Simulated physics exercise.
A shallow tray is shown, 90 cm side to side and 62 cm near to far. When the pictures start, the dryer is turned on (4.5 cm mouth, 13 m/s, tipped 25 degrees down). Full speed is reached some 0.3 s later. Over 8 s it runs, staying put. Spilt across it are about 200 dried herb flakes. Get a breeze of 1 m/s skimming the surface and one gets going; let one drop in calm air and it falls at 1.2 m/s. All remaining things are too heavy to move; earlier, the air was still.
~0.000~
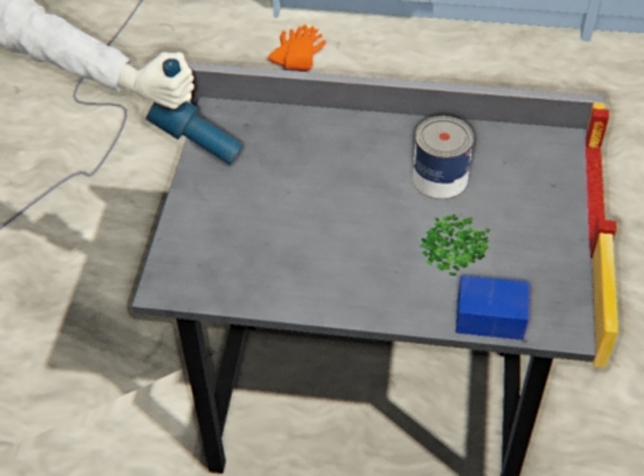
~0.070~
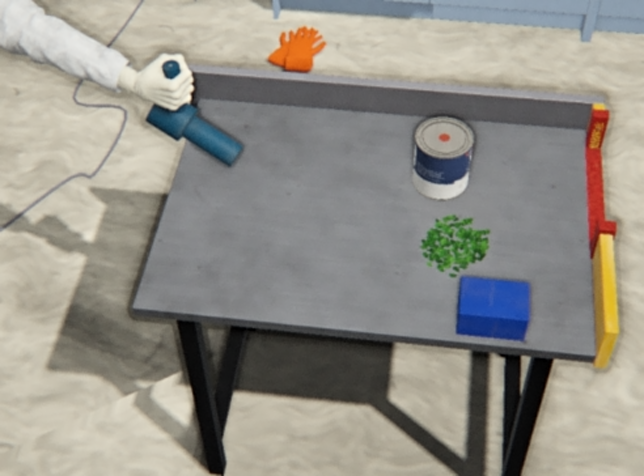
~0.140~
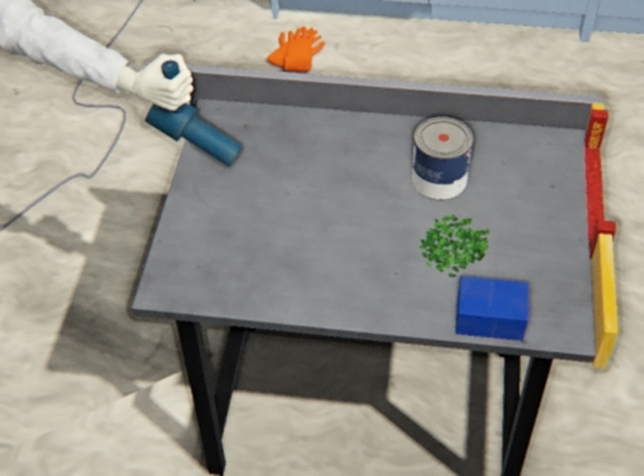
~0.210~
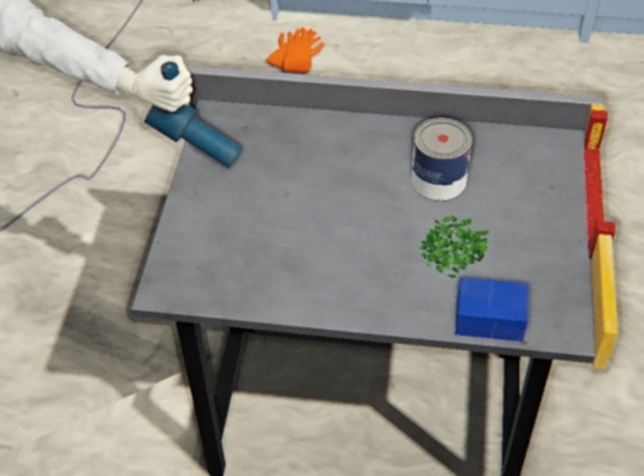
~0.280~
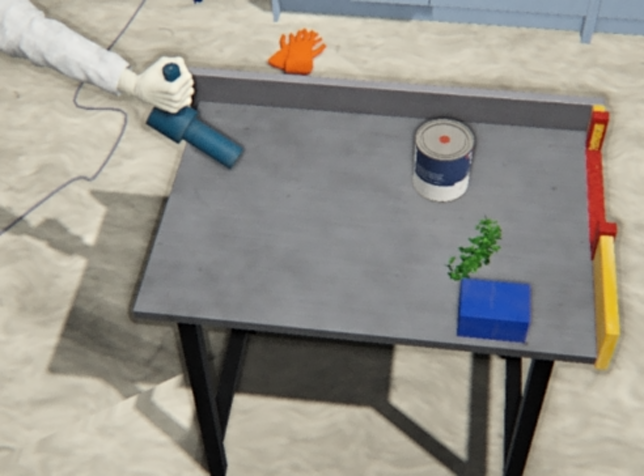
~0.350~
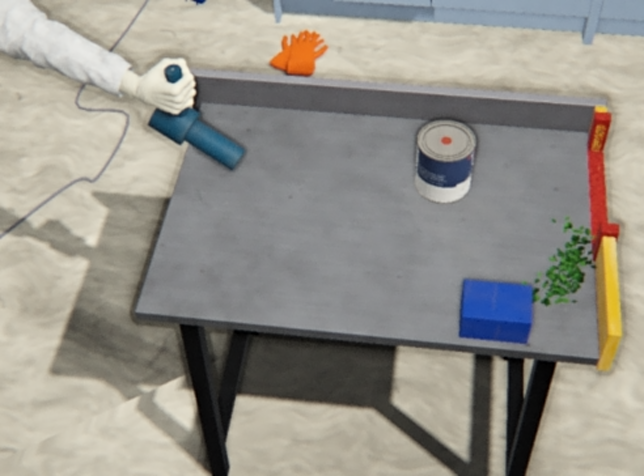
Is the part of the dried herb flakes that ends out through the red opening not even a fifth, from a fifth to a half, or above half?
Of the dried herb flakes, a fifth up to half come out via the red opening.
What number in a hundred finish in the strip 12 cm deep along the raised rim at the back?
0 %.
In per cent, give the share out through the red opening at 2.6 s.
Close to 40 %.
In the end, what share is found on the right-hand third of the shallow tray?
Share at the end: Close to 0 %.
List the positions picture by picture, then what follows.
In the first picture, the middle of the dried herb flakes is near (456, 244), none has stirred yet and the mouth of the dryer is at (237, 155).
In the second picture, the middle of the dried herb flakes is near (456, 244), none has stirred yet and the red opening is centred on (590, 197).
In the third picture, the middle of the dried herb flakes is near (456, 244), none has stirred yet, the top of a tin is at (444, 137) and the top of a block is at (494, 298).
In the fourth picture, the middle of the dried herb flakes is near (455, 245) and none has stirred yet.
In the fifth picture, the middle of the dried herb flakes is near (482, 252), the farthest in sight from the dryer is at (498, 248) and about 80 % have left their places.
In the sixth picture, the middle of the dried herb flakes is near (568, 276), the farthest in sight from the dryer is at (594, 267) and all have left their places.
After 1.6 s the count stands so, 34 % are out through the red opening.
After 2.6 s the count stands so, 36 % are out through the red opening.
After 4.4 s the count stands so, 36 % are out through the red opening.
After 8.0 s, at the end, 36 % are out through the red opening.
